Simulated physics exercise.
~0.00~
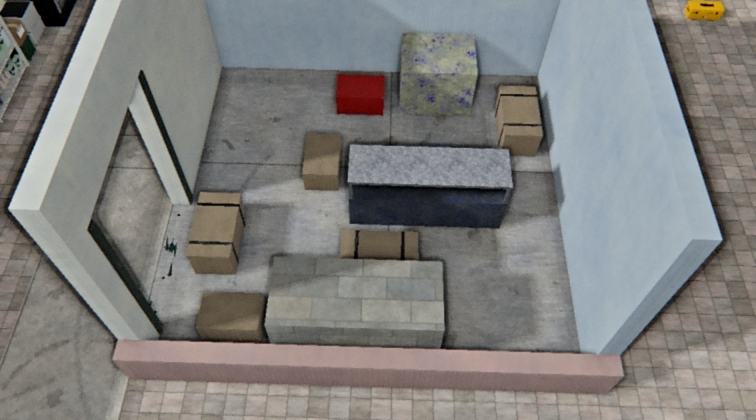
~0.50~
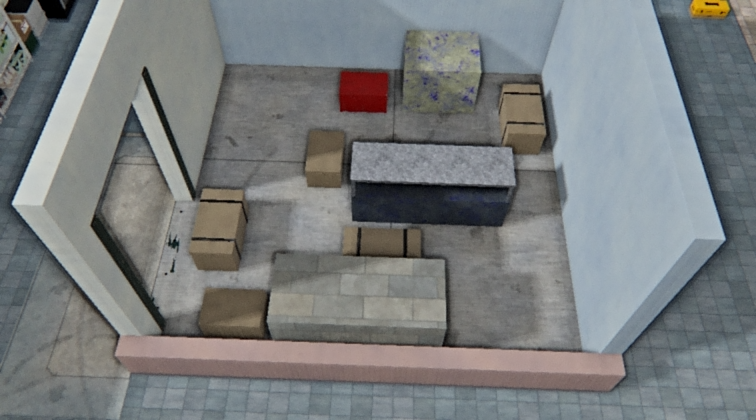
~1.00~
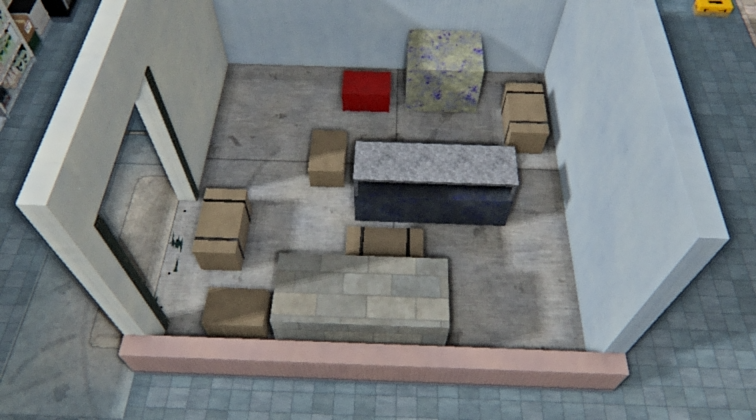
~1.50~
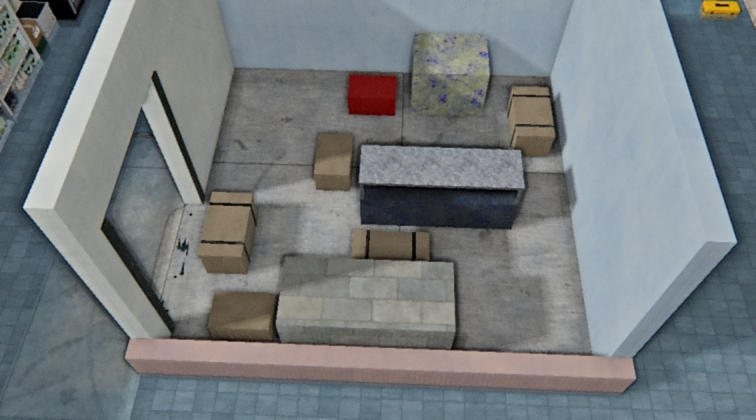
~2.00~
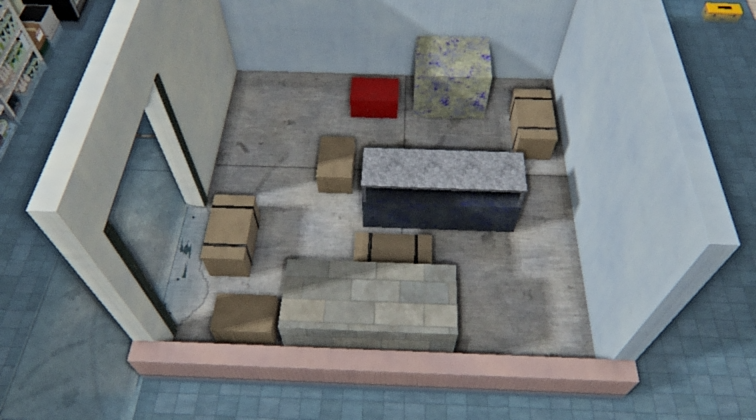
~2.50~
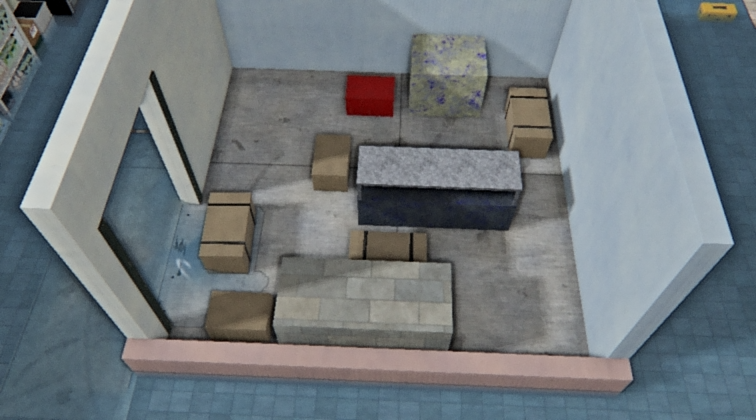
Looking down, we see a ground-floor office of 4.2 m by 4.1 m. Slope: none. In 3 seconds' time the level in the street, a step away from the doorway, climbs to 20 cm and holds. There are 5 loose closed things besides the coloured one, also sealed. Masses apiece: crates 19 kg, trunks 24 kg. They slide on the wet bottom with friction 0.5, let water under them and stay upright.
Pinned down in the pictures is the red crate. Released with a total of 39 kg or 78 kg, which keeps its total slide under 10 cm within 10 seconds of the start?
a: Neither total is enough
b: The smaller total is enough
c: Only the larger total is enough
Option b: The smaller total is enough.
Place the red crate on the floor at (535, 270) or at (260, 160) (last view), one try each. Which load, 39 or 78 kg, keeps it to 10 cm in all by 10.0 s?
The light mass does it, then the light mass does it.
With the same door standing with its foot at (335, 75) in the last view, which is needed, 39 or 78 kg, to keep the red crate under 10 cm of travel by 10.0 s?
Okay, so only the heavy mass does.
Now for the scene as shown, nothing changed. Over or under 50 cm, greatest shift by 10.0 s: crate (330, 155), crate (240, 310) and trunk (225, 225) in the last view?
Listed order gives above limit, above limit, above limit.
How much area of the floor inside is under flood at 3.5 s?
Some 3.0 m2 of it.
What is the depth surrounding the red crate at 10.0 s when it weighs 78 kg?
Depth: Approx. 11 cm.
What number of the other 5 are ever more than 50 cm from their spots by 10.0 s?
The answer here is 4.
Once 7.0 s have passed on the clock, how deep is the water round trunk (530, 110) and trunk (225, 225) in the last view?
Depth approx. 1 cm / 10 cm.
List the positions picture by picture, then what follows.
In the first frame, the red crate at (361, 86) rests on the ground; 0.0 m2 under water; 0 of 6 have shifted.
In the second frame, the red crate at (364, 83) rests on the ground; water covers 0.0 m2; 0 of 6 have shifted.
In the third frame, the red crate at (367, 83), on the bottom; water covers 0.0 m2; 0 of 6 have shifted.
In the fourth frame, the red crate at (372, 87) rests on the ground; water covers 0.0 m2; 0 of 6 have shifted.
In the fifth frame, the red crate at (375, 89) rests on the ground; 0.2 m2 under water; 0 of 6 have shifted.
In the sixth frame, the red crate at (370, 87), on the bottom; 0.6 m2 under water; 0 of 6 have shifted.
After 3.5 s the red crate would be 0 cm from its start with 39 kg and 0 cm from its start with 78 kg; 0 cm of water round it then.
After 4.5 s the red crate would be 0 cm from its start with 39 kg and 0 cm from its start with 78 kg; 0 cm of water round it then.
After 7.0 s the red crate would be 0 cm from its start with 39 kg and 0 cm from its start with 78 kg; 3 cm of water round it then.
After 10.0 s the red crate would be 1 cm from its start with 39 kg and 0 cm from its start with 78 kg; 11 cm of water round it then.
